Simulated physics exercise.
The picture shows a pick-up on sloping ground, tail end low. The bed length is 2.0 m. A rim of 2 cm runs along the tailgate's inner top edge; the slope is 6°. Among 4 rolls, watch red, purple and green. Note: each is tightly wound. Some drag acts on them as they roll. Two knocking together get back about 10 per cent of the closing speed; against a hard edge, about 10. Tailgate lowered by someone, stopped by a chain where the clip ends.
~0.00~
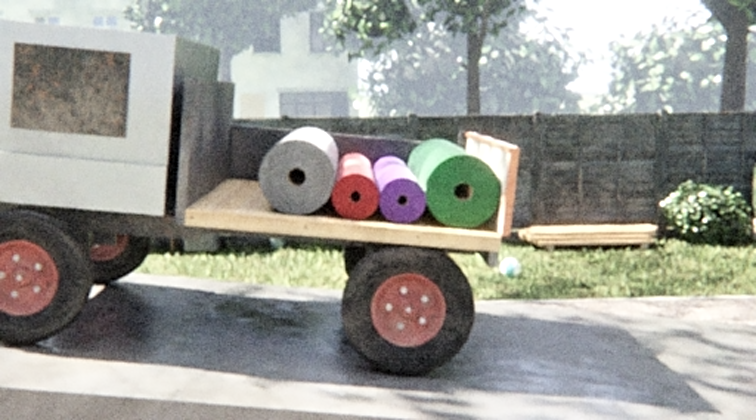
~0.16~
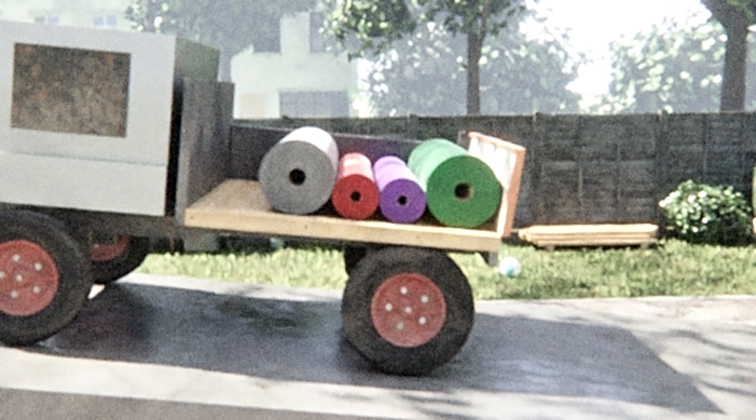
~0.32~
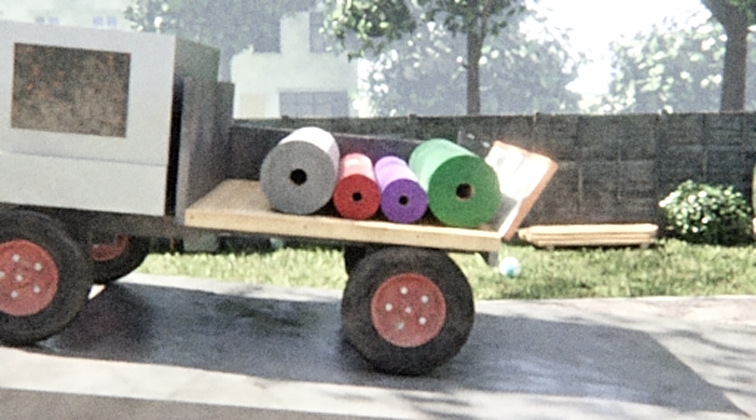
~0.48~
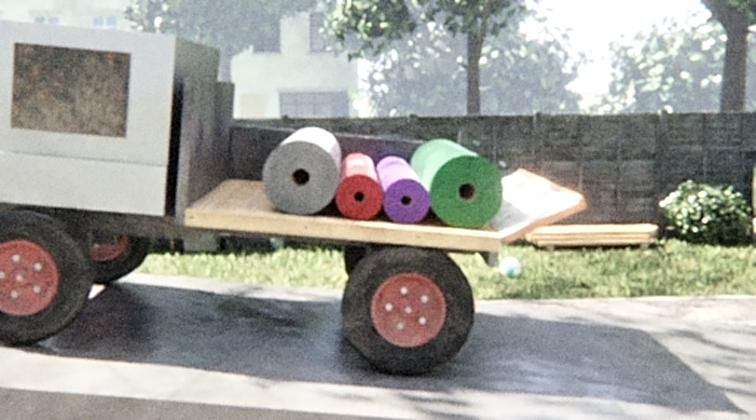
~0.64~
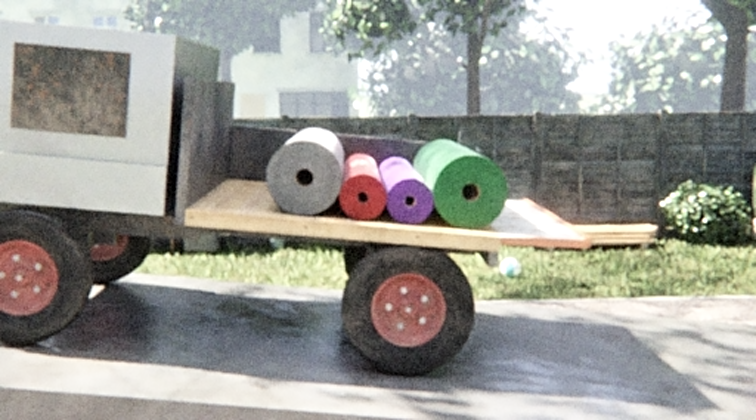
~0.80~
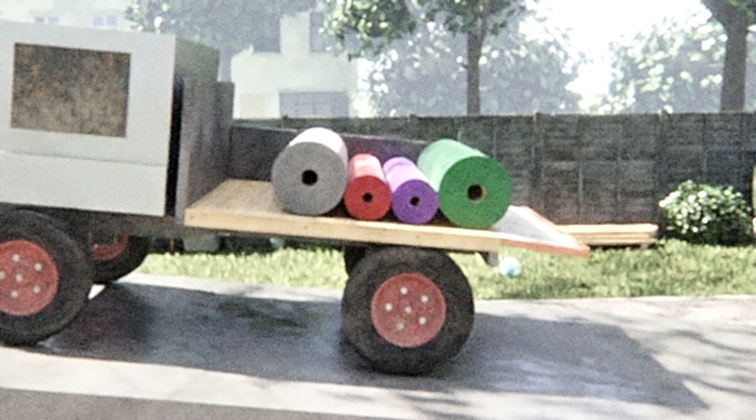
A pick-up stood on a driveway with gray, red, purple and green rolls side by side on its bed, and its tailgate swung down to the right as the rolls crept slightly toward it.
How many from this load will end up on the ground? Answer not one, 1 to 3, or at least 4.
The answer is at least 4.
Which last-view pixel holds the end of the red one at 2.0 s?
Near (444, 204).
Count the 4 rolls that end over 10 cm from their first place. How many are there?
The count is 4.
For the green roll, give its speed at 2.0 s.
0.9 m/s or so.
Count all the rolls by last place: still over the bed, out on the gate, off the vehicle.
In that order: 0, 0, 4.
After 2.0 s, red is on the bed, 35 cm short of the hinge, rolling right; purple is on the bed, 5 cm short of the hinge, rolling right; green is on the gate, 40 cm past the hinge, rolling right; 0 out so far.
After 3.7 s, red is off the vehicle; purple is off the vehicle; green is out on the ground; 4 out so far.
At rest (5.3 s), red is off the vehicle; purple is out on the ground; green is out on the ground; 4 out so far.
